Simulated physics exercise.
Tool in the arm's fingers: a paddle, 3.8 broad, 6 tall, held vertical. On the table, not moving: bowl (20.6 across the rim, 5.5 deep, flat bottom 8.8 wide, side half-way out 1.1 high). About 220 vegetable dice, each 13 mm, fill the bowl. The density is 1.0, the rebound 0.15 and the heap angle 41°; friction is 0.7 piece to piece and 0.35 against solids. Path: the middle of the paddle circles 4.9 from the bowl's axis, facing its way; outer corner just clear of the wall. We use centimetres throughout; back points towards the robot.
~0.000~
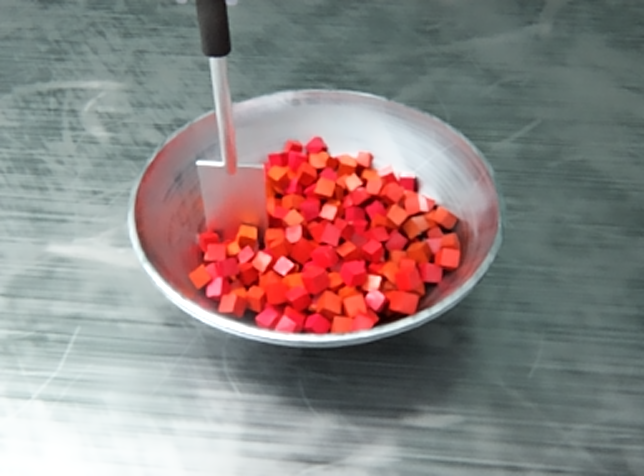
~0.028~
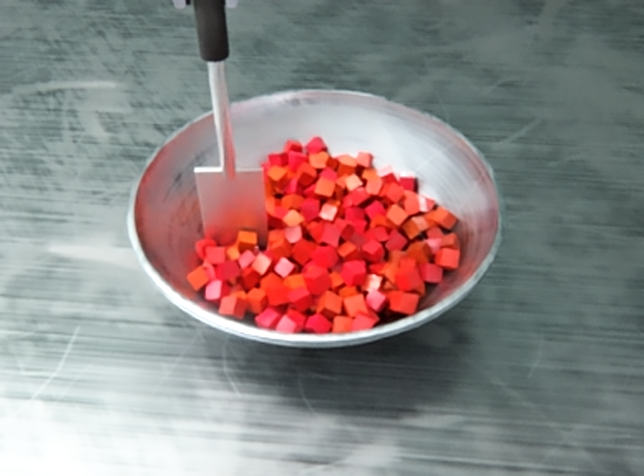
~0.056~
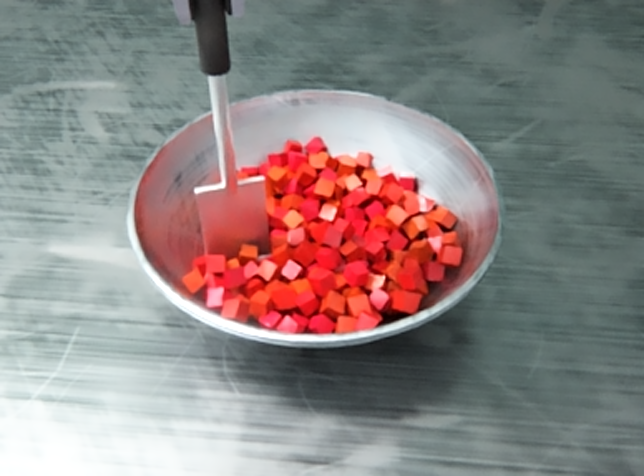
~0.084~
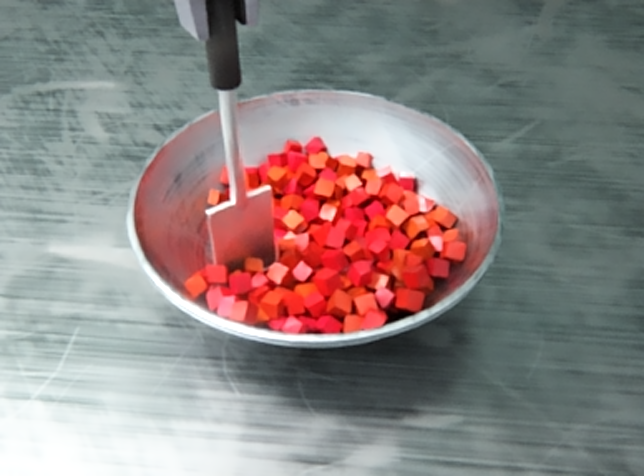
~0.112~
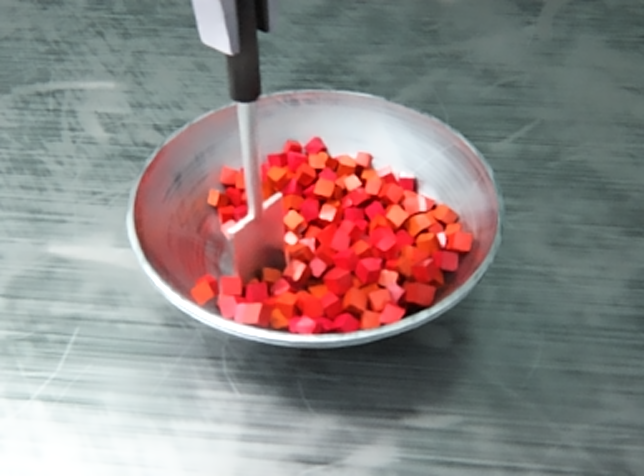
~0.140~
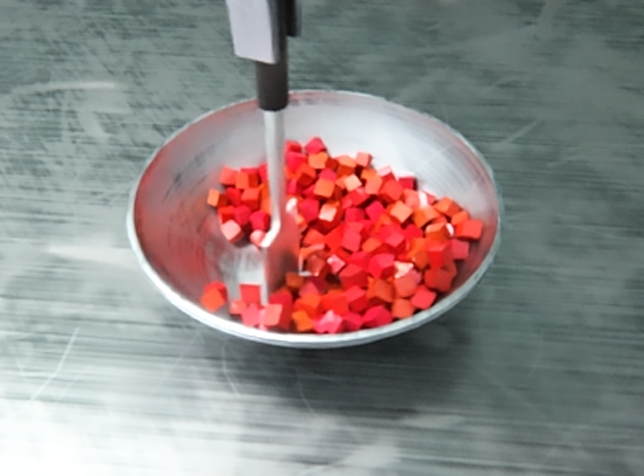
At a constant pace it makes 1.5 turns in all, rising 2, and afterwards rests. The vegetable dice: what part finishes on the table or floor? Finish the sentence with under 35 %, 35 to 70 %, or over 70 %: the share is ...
The share is under 35 %.
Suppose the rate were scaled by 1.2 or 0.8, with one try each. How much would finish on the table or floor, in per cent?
Estimates in order: Some 30 % and some 15 %.
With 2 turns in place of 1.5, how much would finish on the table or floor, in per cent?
I'd reckon near 20 per cent.
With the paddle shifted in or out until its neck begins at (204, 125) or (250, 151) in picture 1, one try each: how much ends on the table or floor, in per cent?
Close to 20 and 5 in a hundred.
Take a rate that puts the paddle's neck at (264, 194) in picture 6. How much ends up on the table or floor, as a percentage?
Around 15 in a hundred.
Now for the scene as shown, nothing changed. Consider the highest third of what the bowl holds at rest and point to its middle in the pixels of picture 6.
It is centred around (413, 259).
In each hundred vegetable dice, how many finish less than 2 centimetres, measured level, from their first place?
I'd say something near 5 percent.
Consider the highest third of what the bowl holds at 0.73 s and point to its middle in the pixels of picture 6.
The centre is close to (309, 299).
After 0.44 s, 255° round, highest piece 7 above the table; 207 in the bowl, 10 on the table or floor, 3 in flight or on the tool.
After 0.73 s, 77° round, highest piece 7 above the table; 185 in the bowl, 34 on the table or floor, 1 in flight or on the tool.
After 1.08 s, 180° round, highest piece 6 above the table; 178 in the bowl, 42 on the table or floor.
After 1.78 s, 180° round, highest piece 6 above the table; 178 in the bowl, 42 on the table or floor.
At rest, 178 in the bowl, 42 on the table or floor. That is 19 % on the table or floor.
